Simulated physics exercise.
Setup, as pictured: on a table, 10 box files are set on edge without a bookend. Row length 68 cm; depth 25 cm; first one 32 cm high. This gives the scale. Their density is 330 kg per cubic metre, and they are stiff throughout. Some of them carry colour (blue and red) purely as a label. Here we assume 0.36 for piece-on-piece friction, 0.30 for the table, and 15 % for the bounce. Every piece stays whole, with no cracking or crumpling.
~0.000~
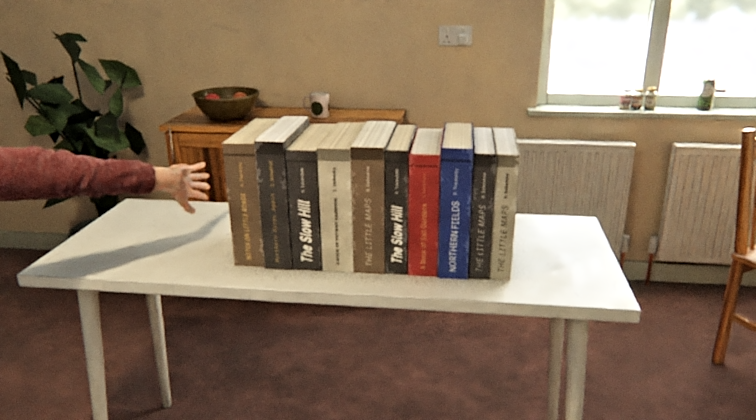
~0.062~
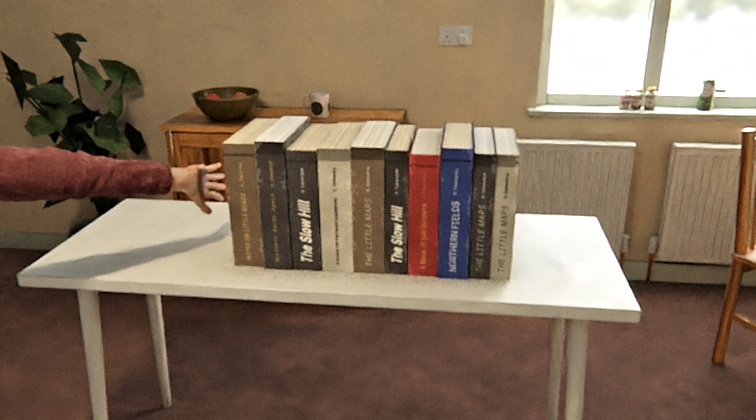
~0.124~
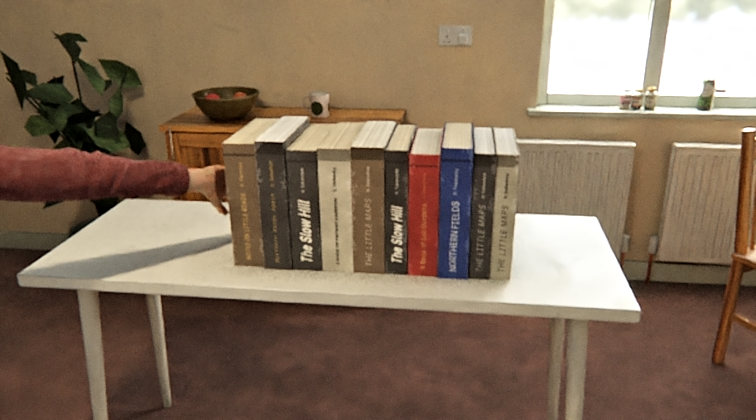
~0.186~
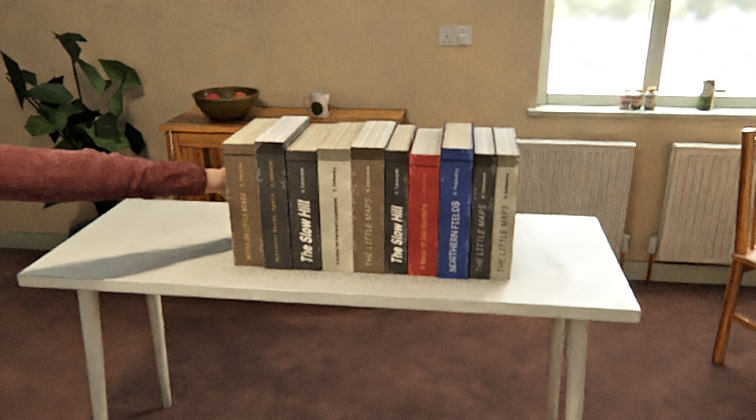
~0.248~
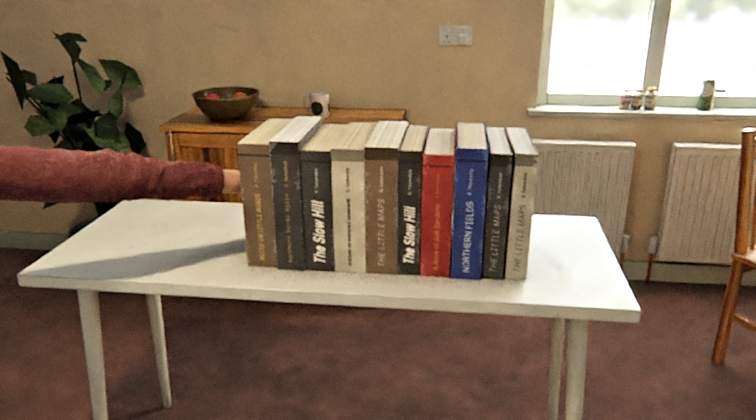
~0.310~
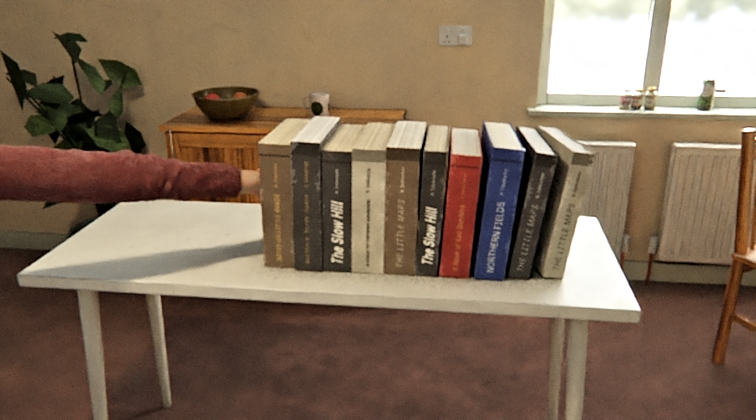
A hand reaches in from the left and pushes a row of books rightward, tilting some.
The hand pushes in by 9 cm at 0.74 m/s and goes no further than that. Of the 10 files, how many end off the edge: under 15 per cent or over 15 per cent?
Over 15 per cent.
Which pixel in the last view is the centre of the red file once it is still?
About pixel (592, 256).
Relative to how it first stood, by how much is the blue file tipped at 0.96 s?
Tilt: Approx. 100°.
After 0.50 s, none of the 10 files off the edge, 10 disturbed; blue file 40° from how it stood; red file 25° from how it stood.
After 0.96 s, 2 of the 10 files off the edge; blue file on its side; red file 67° from how it stood.
In the end (1.6 s), 3 of the 10 files off the edge; blue file on its side; red file on its side. That is 30 per cent. From the last view, middles, blue file near (643, 402), red file near (592, 256).
